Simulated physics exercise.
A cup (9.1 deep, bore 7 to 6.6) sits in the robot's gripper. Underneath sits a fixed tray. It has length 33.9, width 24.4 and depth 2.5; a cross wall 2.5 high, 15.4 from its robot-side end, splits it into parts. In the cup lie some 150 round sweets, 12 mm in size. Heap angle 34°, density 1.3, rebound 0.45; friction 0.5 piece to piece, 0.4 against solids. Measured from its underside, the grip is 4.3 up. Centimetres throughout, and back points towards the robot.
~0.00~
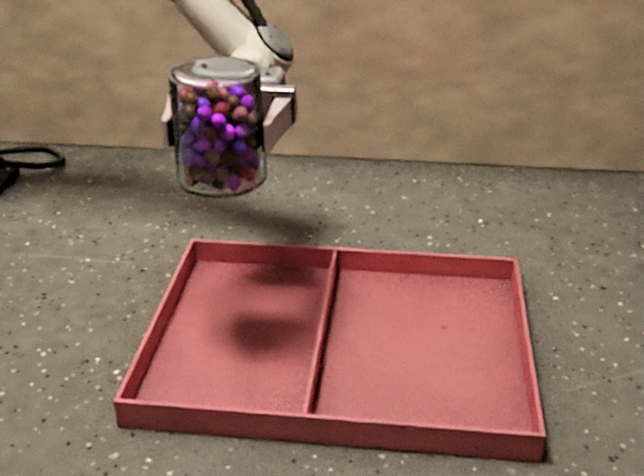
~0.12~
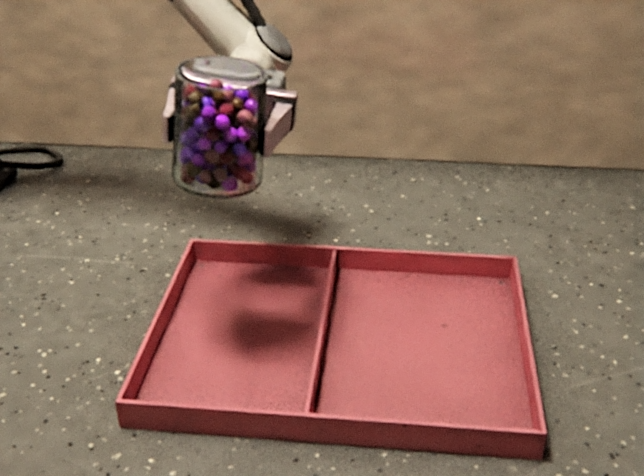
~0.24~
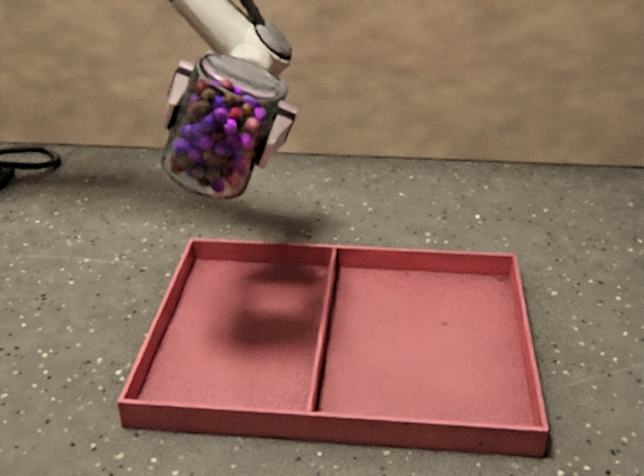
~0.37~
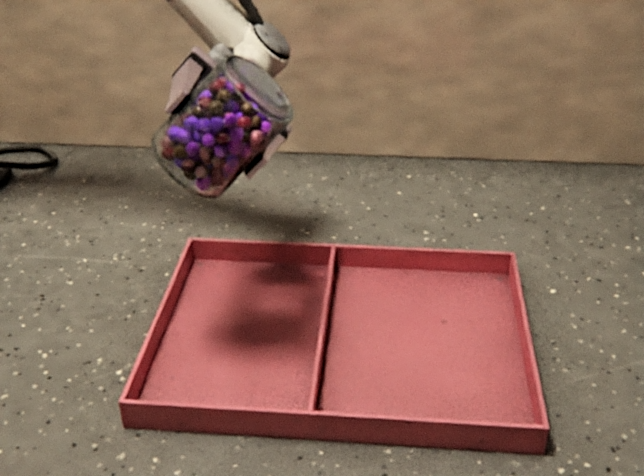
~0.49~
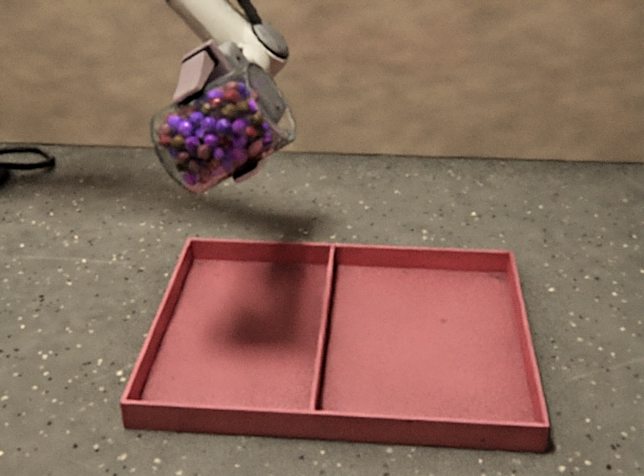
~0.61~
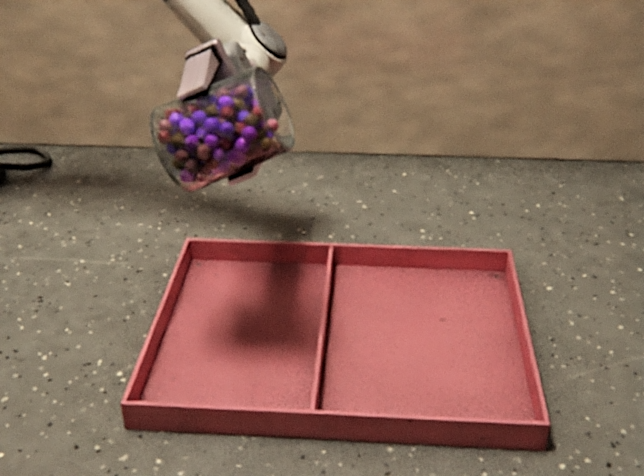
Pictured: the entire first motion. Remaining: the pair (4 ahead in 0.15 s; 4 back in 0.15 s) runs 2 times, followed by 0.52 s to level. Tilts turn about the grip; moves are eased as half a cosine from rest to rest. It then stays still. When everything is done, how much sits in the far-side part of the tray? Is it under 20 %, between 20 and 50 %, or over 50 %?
It is under 20 %.
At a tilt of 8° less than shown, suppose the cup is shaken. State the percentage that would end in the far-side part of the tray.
Estimate: Close to 5 per cent.
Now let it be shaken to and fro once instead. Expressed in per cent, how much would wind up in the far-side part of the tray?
In that case, some 5 per cent.
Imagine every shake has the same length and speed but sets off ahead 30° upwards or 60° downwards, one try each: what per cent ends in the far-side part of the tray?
It comes to around 10 per cent on the first try and around 0 per cent on the second.
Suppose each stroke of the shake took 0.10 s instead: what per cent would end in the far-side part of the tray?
Roughly 20 in a hundred.
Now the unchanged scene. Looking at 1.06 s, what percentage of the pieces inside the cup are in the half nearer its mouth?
Around 35 percent.
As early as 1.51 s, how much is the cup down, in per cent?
About 15 per cent so far.
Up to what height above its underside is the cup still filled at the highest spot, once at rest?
About 8.5 cm.
After 1.06 s, tilted 65° forward, highest piece 24 above the table; 141 in the cup, 8 in the far-side part, 4 in the robot-side part, 1 in flight or on a rim.
After 1.51 s, tilted 25° forward, highest piece 25 above the table; 134 in the cup, 12 in the far-side part, 8 in the robot-side part.
After 1.93 s, level, highest piece 25 above the table; 134 in the cup, 12 in the far-side part, 8 in the robot-side part.
After 2.98 s, level, highest piece 25 above the table; 134 in the cup, 12 in the far-side part, 8 in the robot-side part.
At rest, 134 in the cup, 12 in the far-side part, 8 in the robot-side part. That is 8 % in the far-side part of the tray.
